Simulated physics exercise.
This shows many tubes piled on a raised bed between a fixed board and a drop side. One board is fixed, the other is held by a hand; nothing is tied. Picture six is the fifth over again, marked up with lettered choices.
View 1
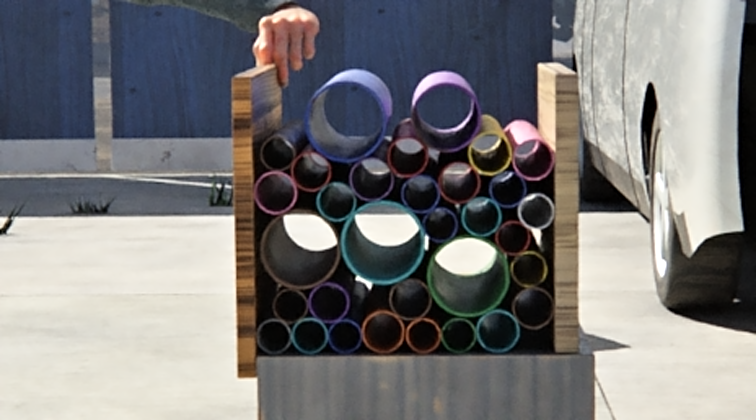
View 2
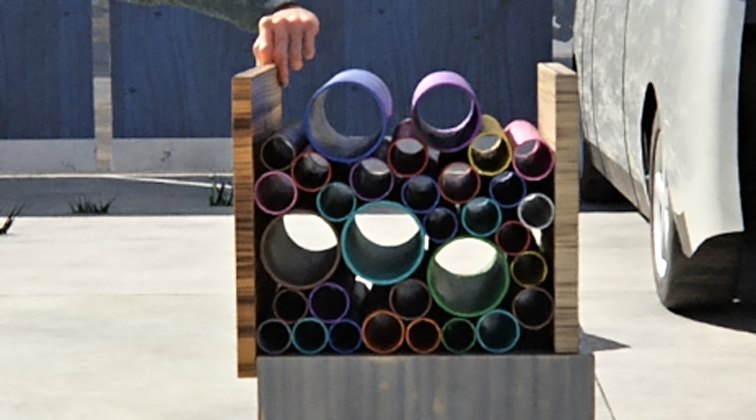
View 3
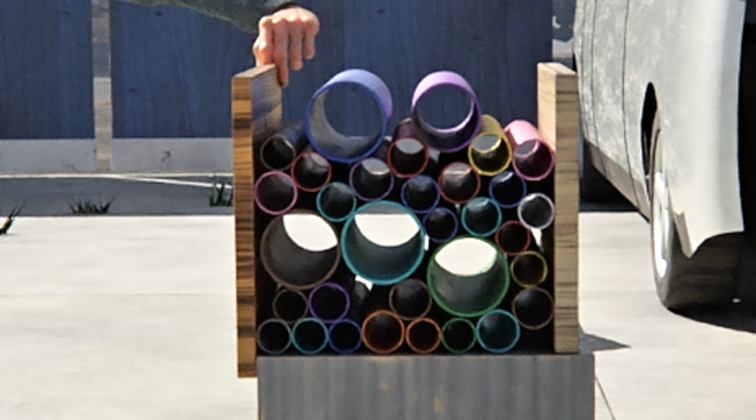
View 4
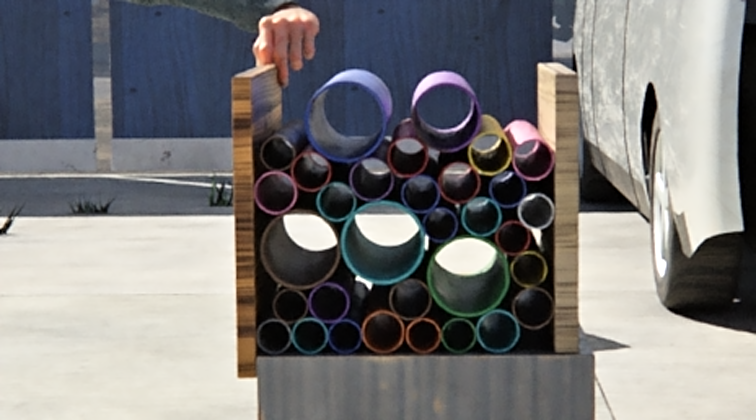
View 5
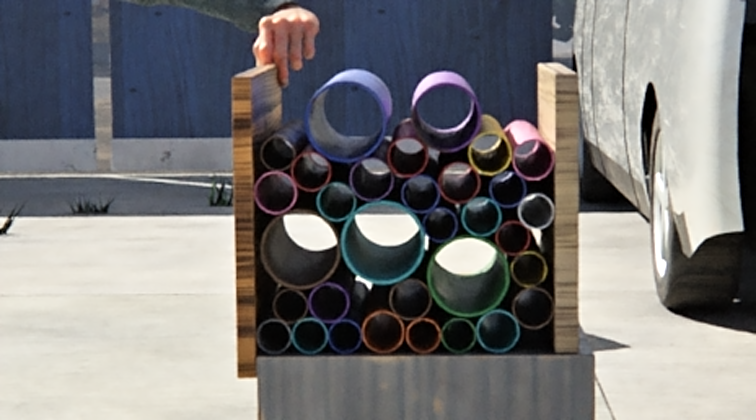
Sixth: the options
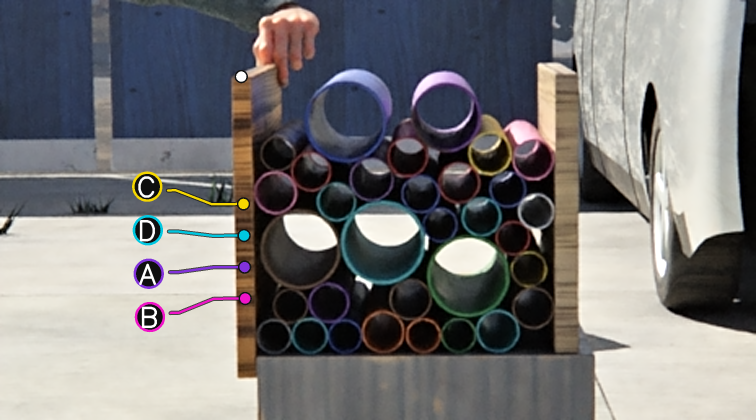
In this clip, colourful tubes of different sizes sit stacked between two upright wooden side boards on a grey base, while a hand rests on top of the left board beside a parked vehicle; nothing visibly moves.
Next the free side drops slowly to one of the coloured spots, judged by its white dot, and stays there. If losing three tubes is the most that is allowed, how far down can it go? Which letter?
Slide it to C.
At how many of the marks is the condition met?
One of them.
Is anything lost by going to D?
Yes.
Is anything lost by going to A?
Yes, at A.
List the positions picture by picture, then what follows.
A red tube (513, 238); a white tube (537, 212); a red tube (459, 182), in the first picture.
A red tube (459, 182); a pink tube (533, 159), in the second picture.
Side board (261, 208); a grey tube (274, 336), in the third picture.
A green tube (459, 335); a green tube (469, 276), in the fourth picture.
A red tube (513, 238); a white tube (537, 212); a red tube (459, 182), in the fifth picture.
On the marked copy, A at (244, 267); B at (245, 299); C at (243, 204); D at (244, 236); the white dot at (241, 77).
Taking C. A third of the way, top of the board (253, 135).
Two thirds of the way, top of the board (254, 202).
When it is over, top of the board (254, 203), none out over the board.
As for the rest, A more than three out over the board; B more than three out over the board; D four out over the board.
